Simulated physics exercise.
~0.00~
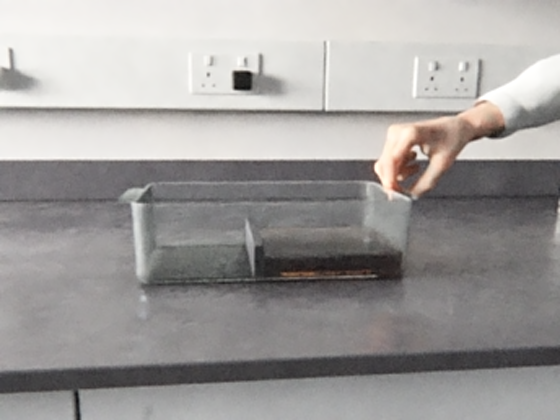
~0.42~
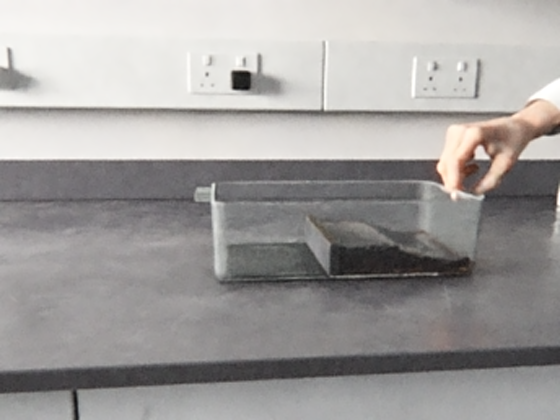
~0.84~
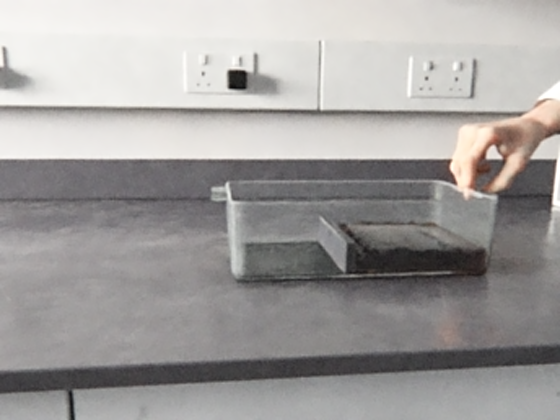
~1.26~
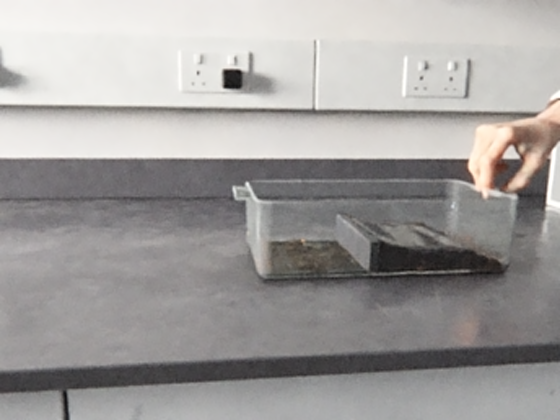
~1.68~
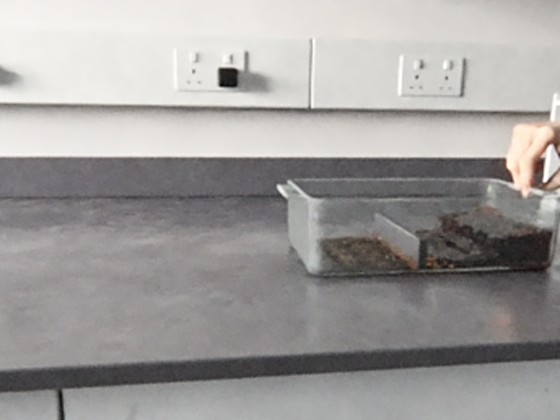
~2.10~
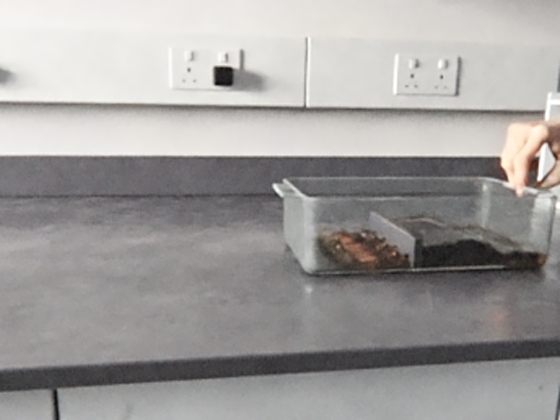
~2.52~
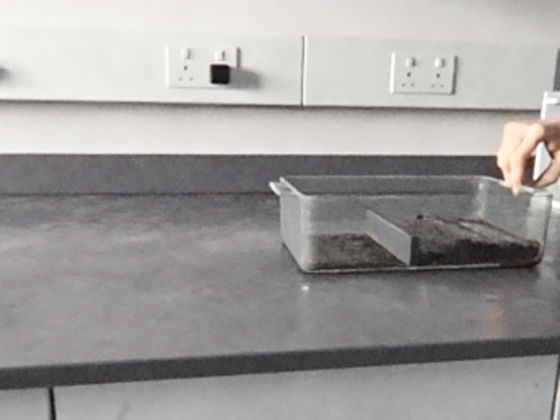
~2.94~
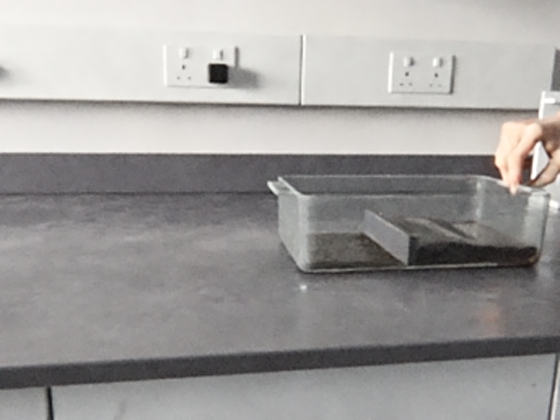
A hand reaches in from the right and grips the rim of a clear oblong tub on a dark grey worktop, seen from the front with pale trunking and white sockets on the wall behind. An upright divider splits the tub, with dark tea in the right part. The hand pulls the tub to the right, and the tea sloshes into a slope, then levels out. A second pull carries it further right, and the tea surges again, with some showing left of the divider. The tub stops near the right edge, still held, with a little tea lying in the left part.
